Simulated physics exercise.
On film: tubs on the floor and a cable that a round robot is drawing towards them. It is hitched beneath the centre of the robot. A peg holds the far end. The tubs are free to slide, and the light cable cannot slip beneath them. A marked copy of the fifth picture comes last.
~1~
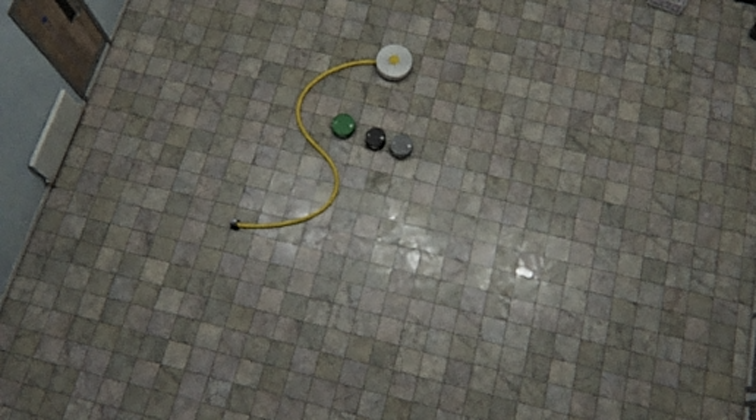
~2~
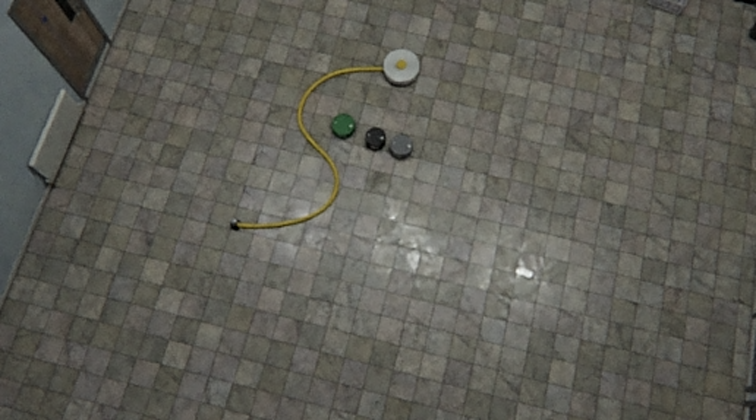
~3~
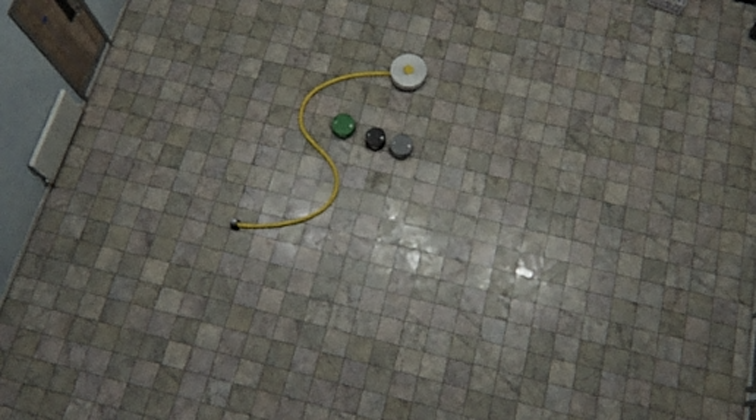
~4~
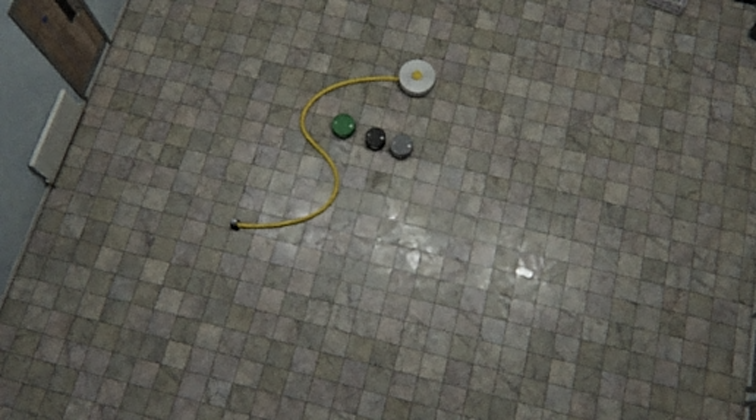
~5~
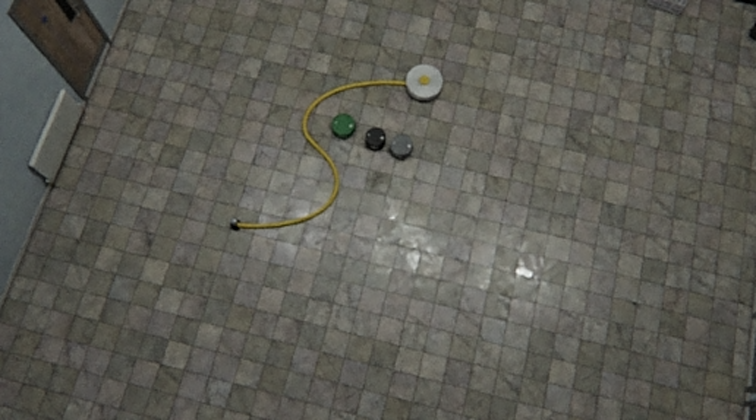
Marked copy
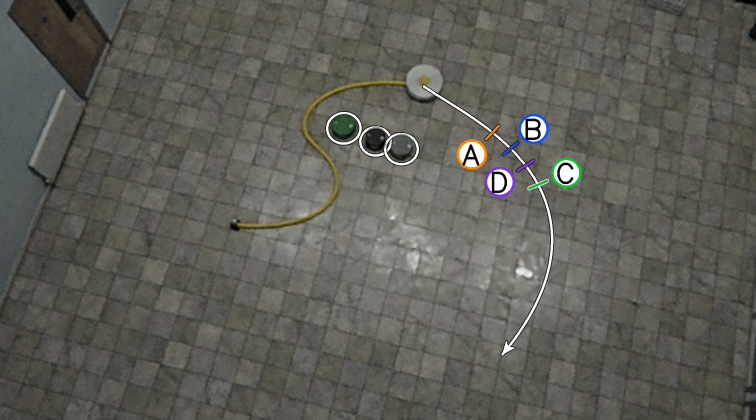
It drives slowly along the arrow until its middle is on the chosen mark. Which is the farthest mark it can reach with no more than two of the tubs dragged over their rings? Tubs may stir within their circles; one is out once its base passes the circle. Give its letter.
Stop at C.
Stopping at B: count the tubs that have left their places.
By then, none.
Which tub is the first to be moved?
The green one.
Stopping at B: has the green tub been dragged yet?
No.
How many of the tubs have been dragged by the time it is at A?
The count is none.
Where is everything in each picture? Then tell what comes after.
Black tub (376, 139); grey tub (402, 147); green tub (344, 126), in the first picture.
Robot (401, 68); black tub (376, 139), in the second picture.
Robot (408, 73); green tub (344, 126), in the third picture.
Robot (417, 78); black tub (376, 139), in the fourth picture.
Robot (424, 83); green tub (344, 126); peg (235, 223); black tub (376, 139), in the fifth picture.
On the marked copy, A at (493, 133); B at (511, 149); C at (538, 185); D at (526, 166); the route from (424, 86) via (544, 199) to (502, 355).
With C. Early on, robot (469, 112).
Further on, robot (511, 145).
At the end, robot (540, 182); black tub (376, 144); green tub (356, 152); two over the rings.
As for the rest, A is within the limit but short; B is within the limit but short; D is within the limit but short.
